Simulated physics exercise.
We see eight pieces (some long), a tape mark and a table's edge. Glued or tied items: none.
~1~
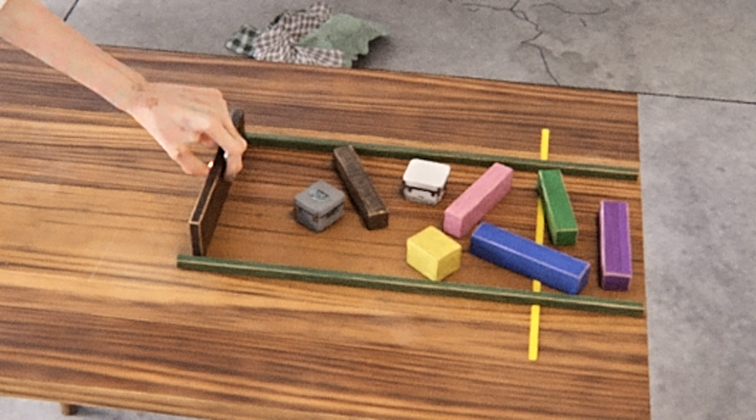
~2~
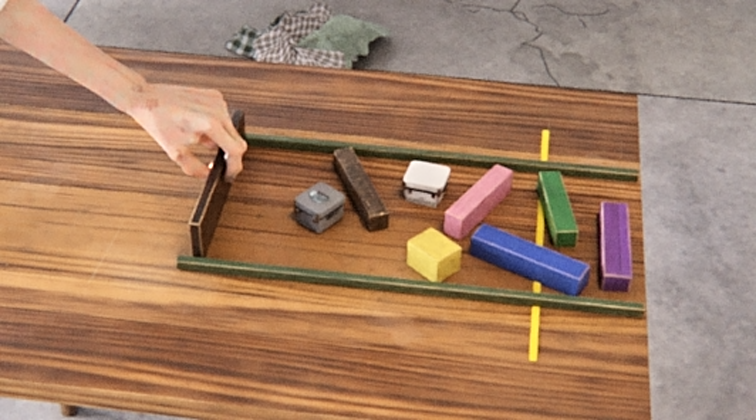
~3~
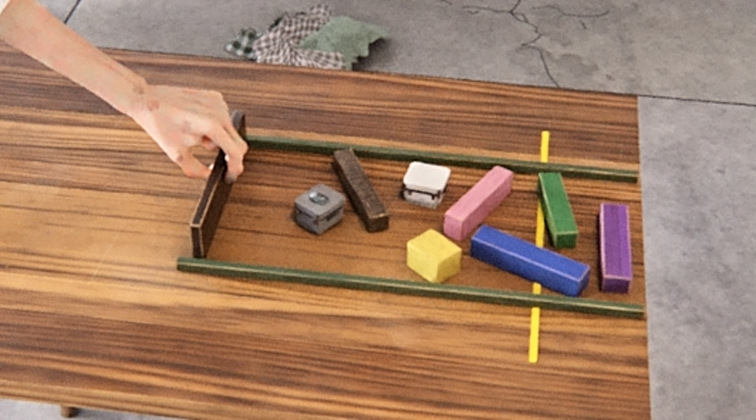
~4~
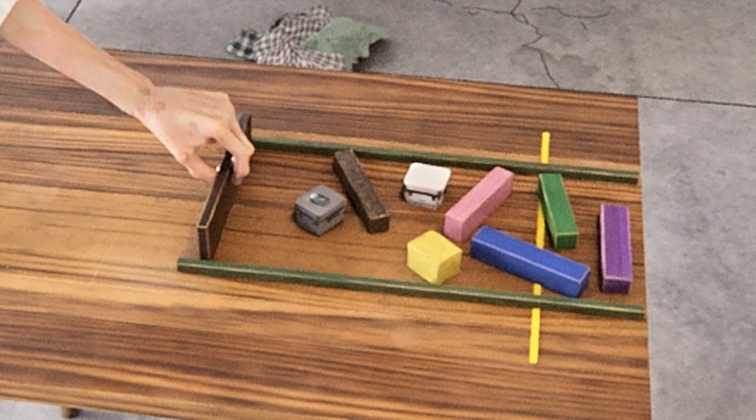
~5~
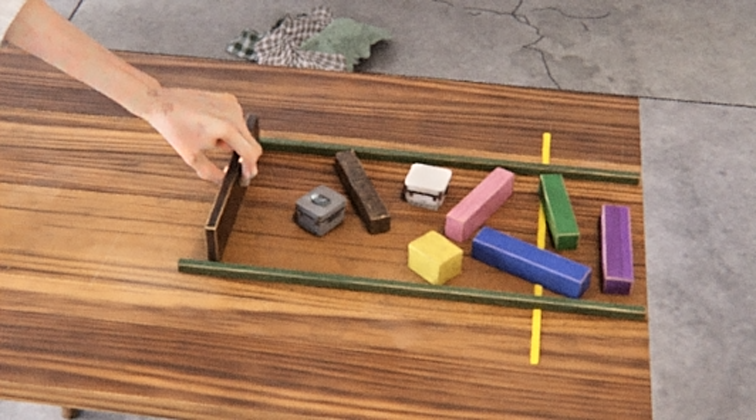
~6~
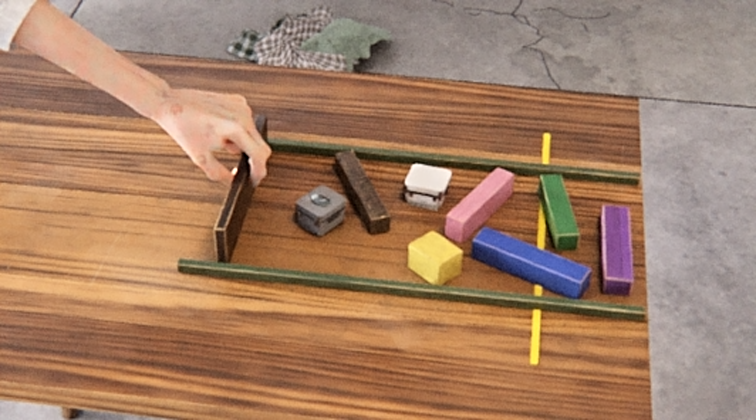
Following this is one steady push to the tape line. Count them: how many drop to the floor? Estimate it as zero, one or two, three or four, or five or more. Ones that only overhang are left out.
Estimate: One or two fall off.
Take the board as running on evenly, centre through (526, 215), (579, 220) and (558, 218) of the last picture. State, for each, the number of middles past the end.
Middles past end - pos 1: 1, pos 2: 4, pos 3: 3.
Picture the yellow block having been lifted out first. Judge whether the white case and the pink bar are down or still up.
Final state: White case in place, pink bar in place.
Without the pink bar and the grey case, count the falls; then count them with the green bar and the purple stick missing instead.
That makes 1 fallen, then 0 fallen in the other try.
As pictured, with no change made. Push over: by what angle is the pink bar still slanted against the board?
It comes to around 10 degrees.
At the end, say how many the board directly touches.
Number: 3.
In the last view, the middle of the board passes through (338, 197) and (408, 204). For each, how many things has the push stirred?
That gives 2 for the first and 5 for the second.
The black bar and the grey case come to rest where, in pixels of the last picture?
In the last picture the black bar sits at (573, 207) while the grey case sits at (559, 237).
Early on, none off yet; purple stick at rest near (616, 249); green bar at rest near (558, 212); blue stick at rest near (530, 264).
A while later, none off yet; purple stick moving near (625, 247); green bar at rest near (562, 212); blue stick travelled a little near (571, 270).
Finally, the number that fall off is one or two; lost, purple stick.
